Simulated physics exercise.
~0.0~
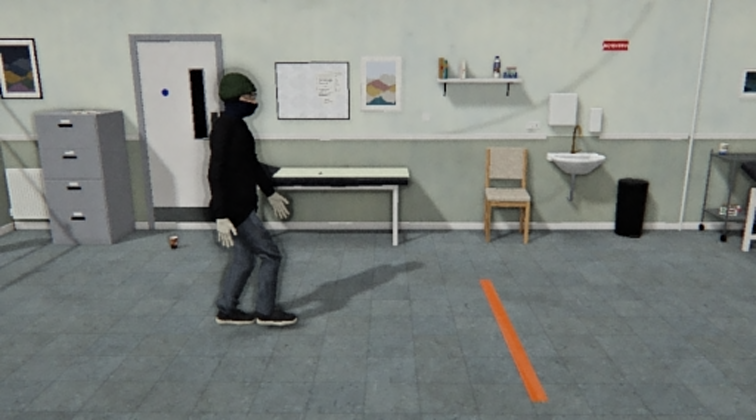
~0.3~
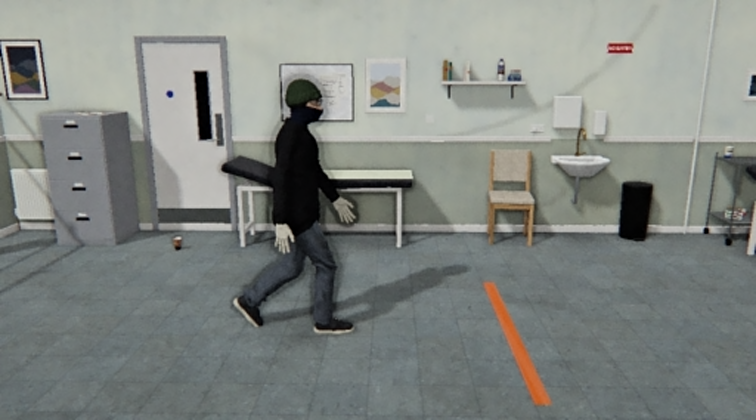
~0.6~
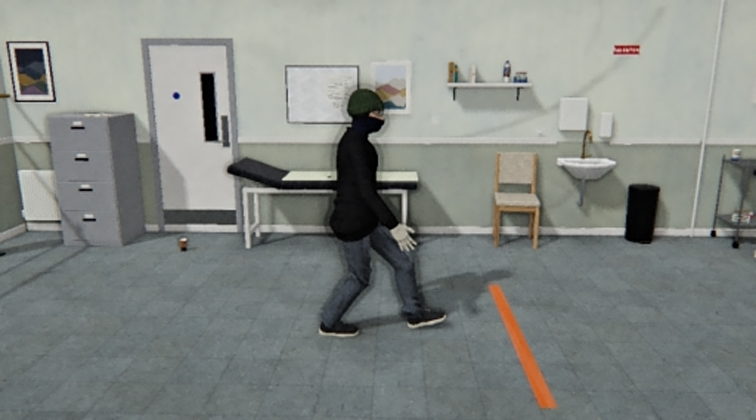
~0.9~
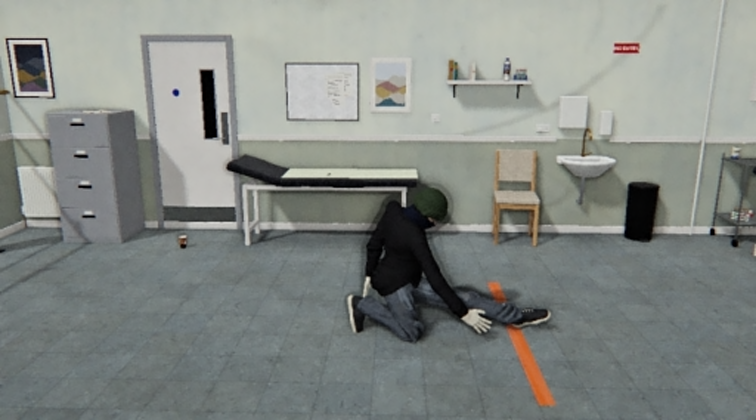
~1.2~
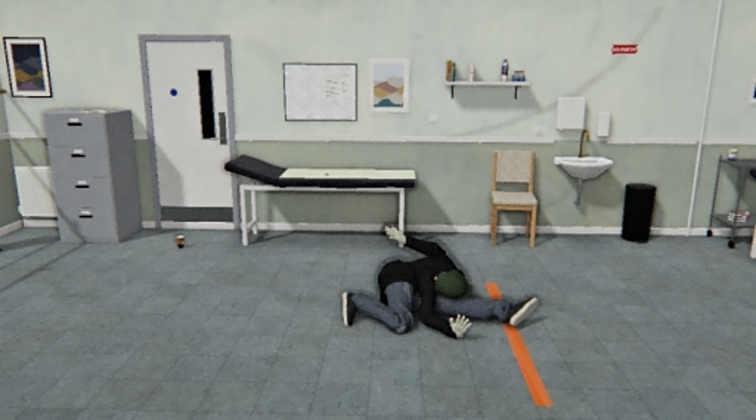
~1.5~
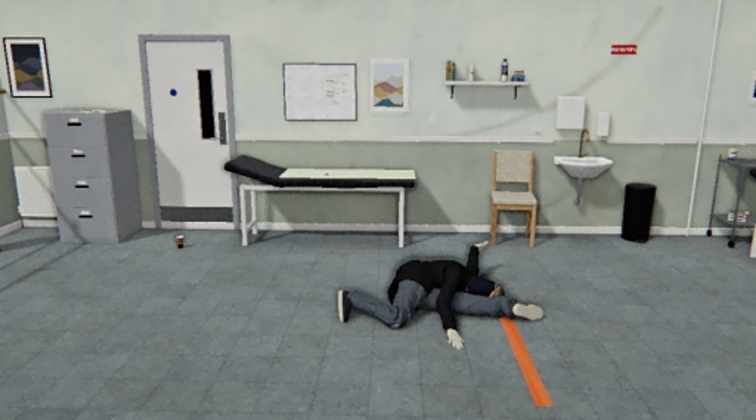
A person in a green beanie, dark face covering, black top and grey jeans walks to the right across a tiled clinic room, passing a door and an examination couch and heading towards a strip of orange tape on the floor. Just before the tape, the legs give way and the body drops low, one leg stretching forward over the strip. The torso folds forward and down, arms trailing loosely. The figure ends slumped low on the floor, with chest, hips and head short of the tape and a foot beyond it.
